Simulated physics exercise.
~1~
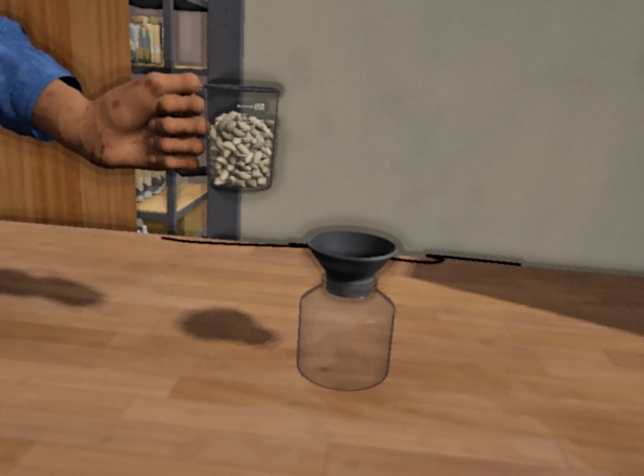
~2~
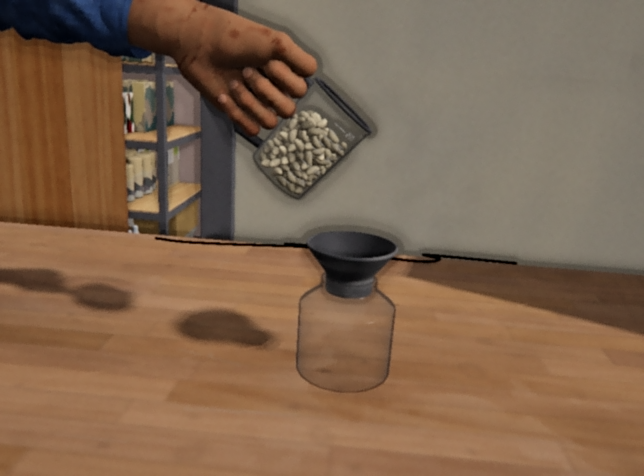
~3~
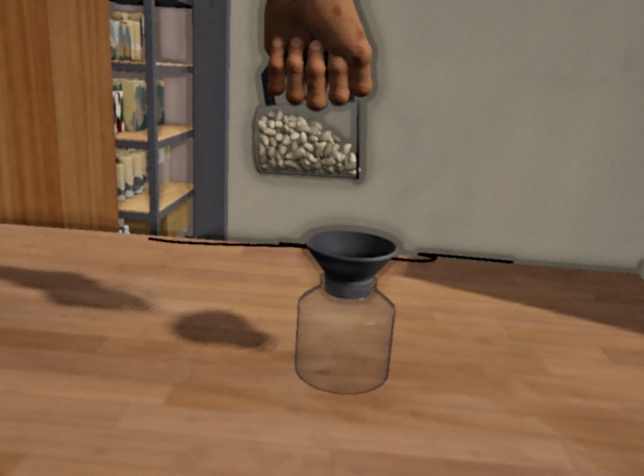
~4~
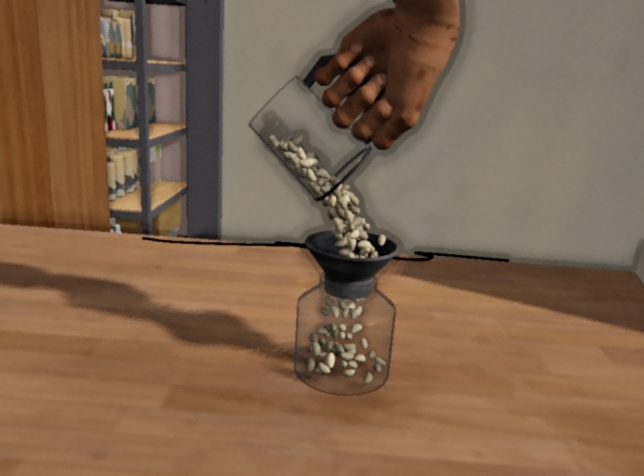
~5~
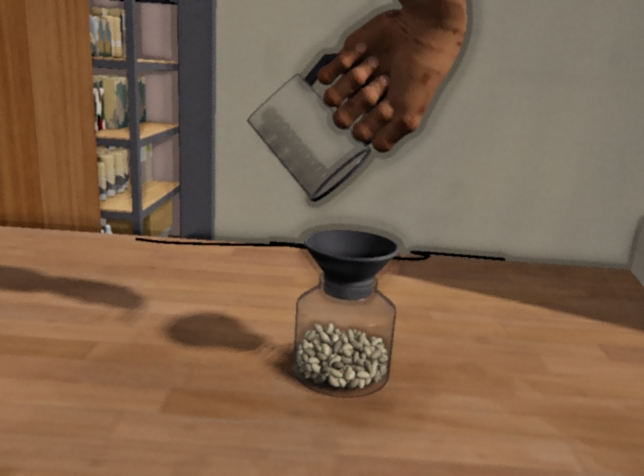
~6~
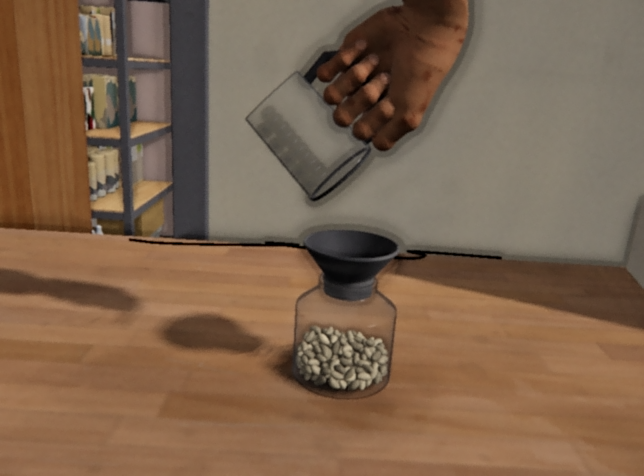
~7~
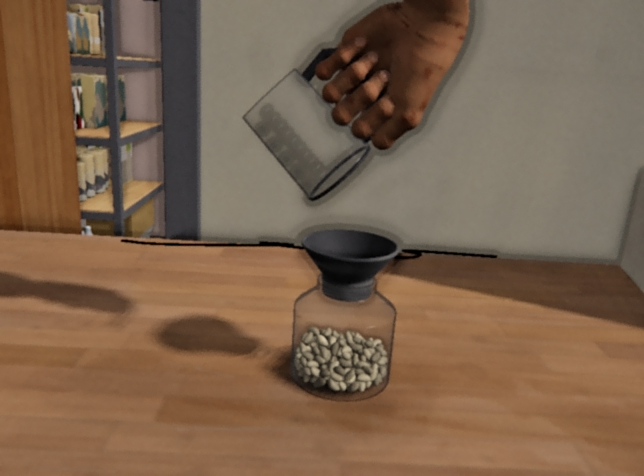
A wooden tabletop is seen from slightly above, with a grey wall, a brown wooden panel and bookshelves behind it, as the view drifts slightly sideways. A clear, empty jar stands near the middle with a dark funnel in its neck. From the left, a hand in a blue sleeve brings in a clear cup of whitish beans and moves it right, above the funnel. The cup tips further until the beans stream through the funnel into the jar. Finally, the emptied cup stays tilted overhead, while the beans lie heaped in the jar, none spilt on the table.
